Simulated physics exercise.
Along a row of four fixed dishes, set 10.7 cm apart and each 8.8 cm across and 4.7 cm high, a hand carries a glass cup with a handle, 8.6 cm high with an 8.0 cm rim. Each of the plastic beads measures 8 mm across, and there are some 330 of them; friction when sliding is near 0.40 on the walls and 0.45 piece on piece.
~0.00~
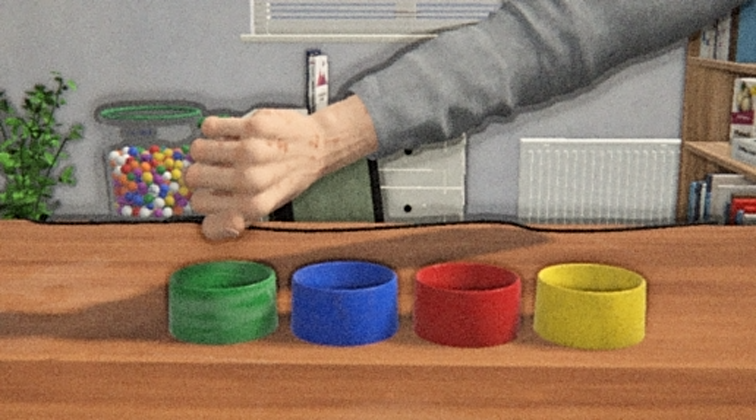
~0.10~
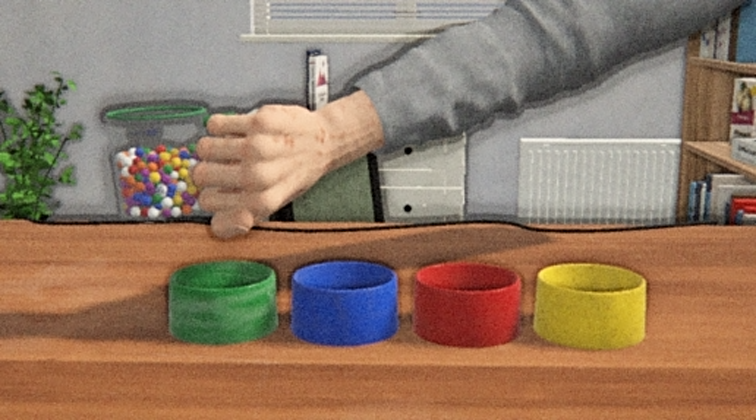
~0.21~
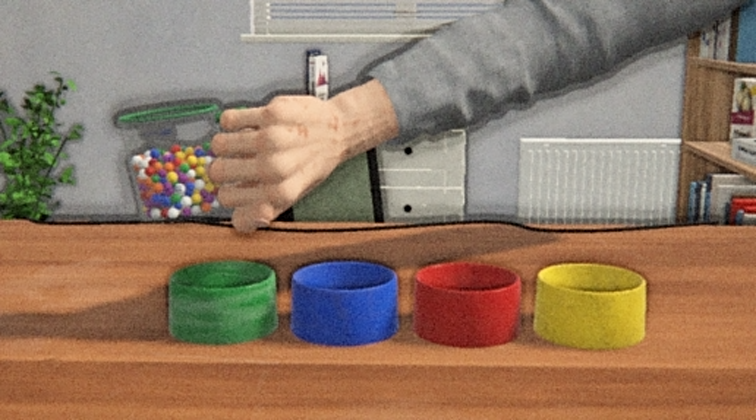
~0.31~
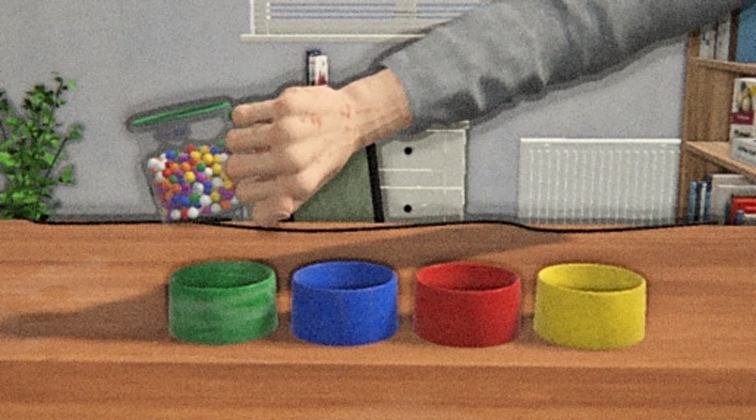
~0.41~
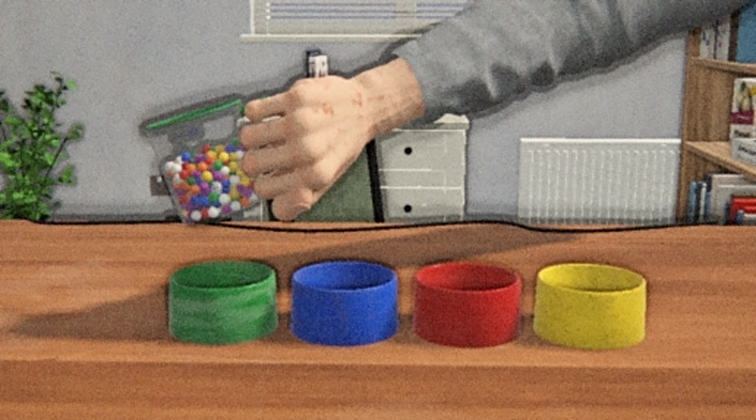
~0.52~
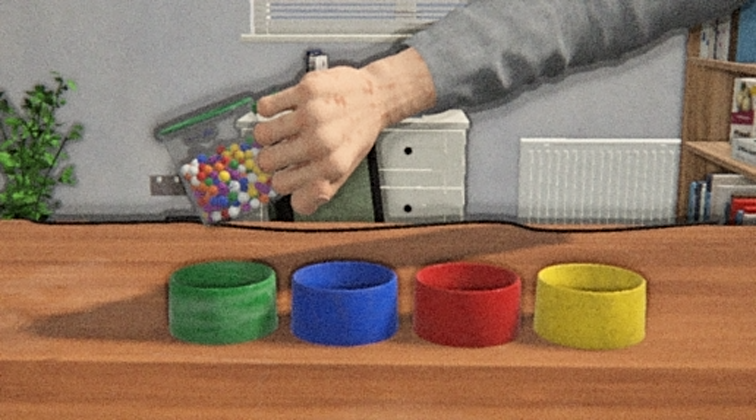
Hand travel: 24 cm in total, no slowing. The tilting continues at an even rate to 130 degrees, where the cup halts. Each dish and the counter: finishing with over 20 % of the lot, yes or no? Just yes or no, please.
In short: Red no, blue yes, green no, yellow no, counter no.
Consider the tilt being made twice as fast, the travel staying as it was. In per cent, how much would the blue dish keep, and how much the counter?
In that case you'd see blue at 70 and the counter at 30.
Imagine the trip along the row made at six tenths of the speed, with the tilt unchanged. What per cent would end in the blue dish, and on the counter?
In that case: Blue 80, and counter 20.
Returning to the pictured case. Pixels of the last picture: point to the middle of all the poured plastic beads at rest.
Close to pixel (350, 301).
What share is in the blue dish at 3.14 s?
It works out to some 100 per cent.
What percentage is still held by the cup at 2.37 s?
I'd estimate some 70 per cent of the load.
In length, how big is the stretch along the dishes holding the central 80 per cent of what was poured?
That stretch comes to around 5 cm.
After 1.63 s, tilt 71 degrees; cup holds 100 %.
After 2.37 s, tilt 105 degrees; cup holds 70 %, blue 25 %.
After 3.14 s, tilt 130 degrees; cup holds 0 %, blue 100 %.
In the end, at 3.5 s, red 0 %, blue 100 %, green 0 %, yellow 0 %, counter 0 %.
